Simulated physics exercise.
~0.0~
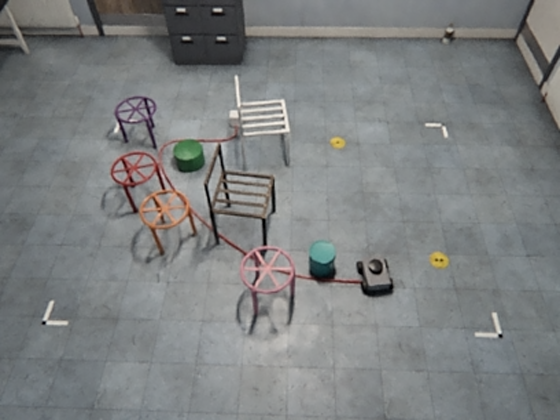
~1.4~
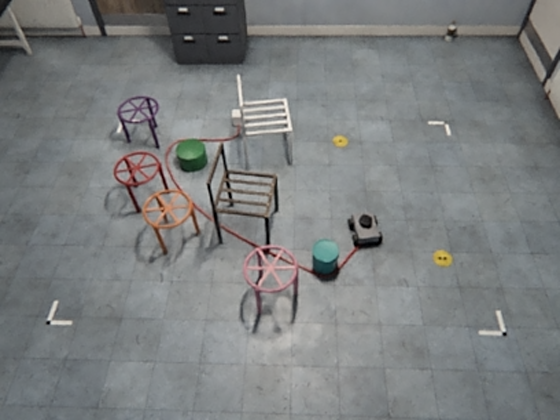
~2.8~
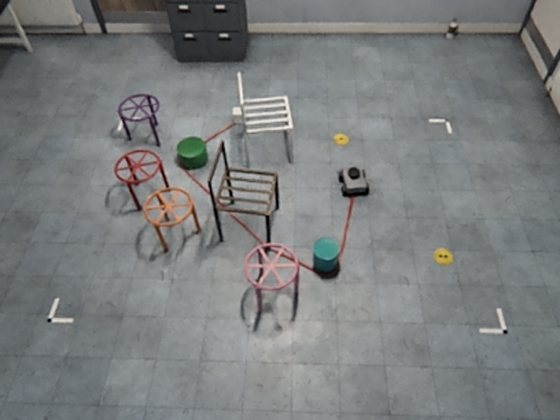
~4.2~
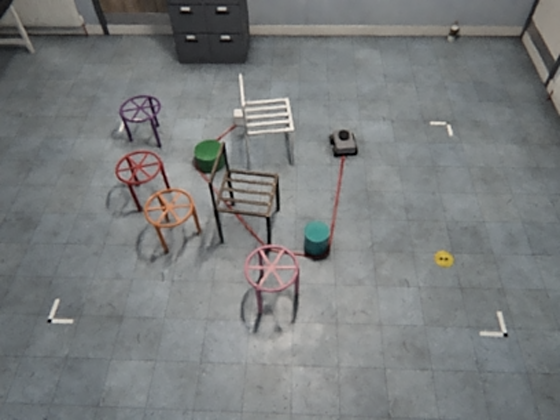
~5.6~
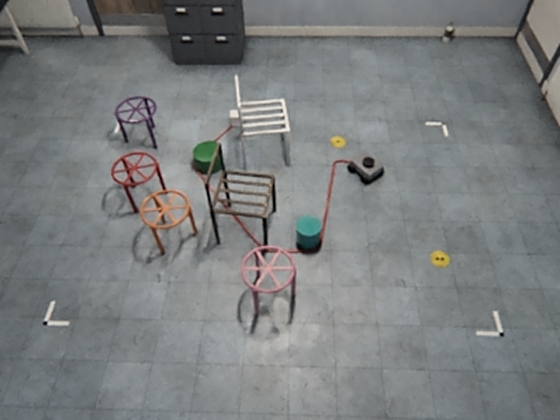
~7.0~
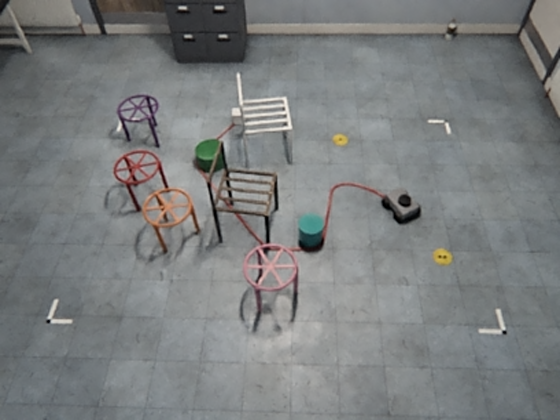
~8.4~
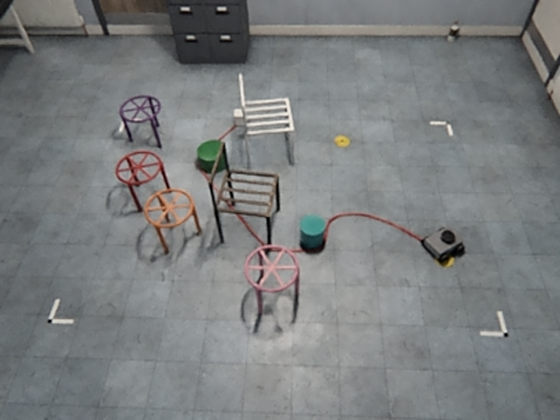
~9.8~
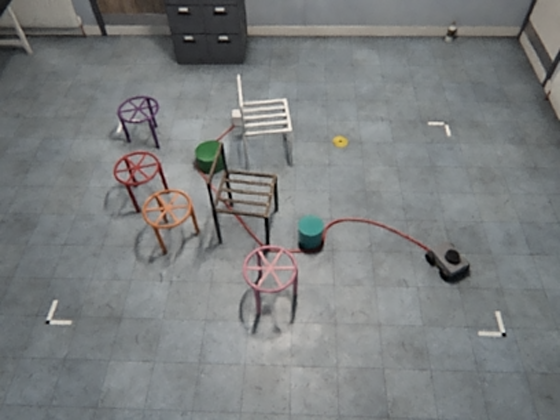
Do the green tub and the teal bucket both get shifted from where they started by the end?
Yes, both of them end up a little away from their starting places. The green tub sits slightly to the right, and the teal bucket sits slightly up and to the left.
A small dark cart trailing a red lead rolled away up the floor past stools, chairs and tubs, and the lead nudged the green tub and teal bucket slightly. It then turned back down to the right and stopped over the nearer yellow mark.
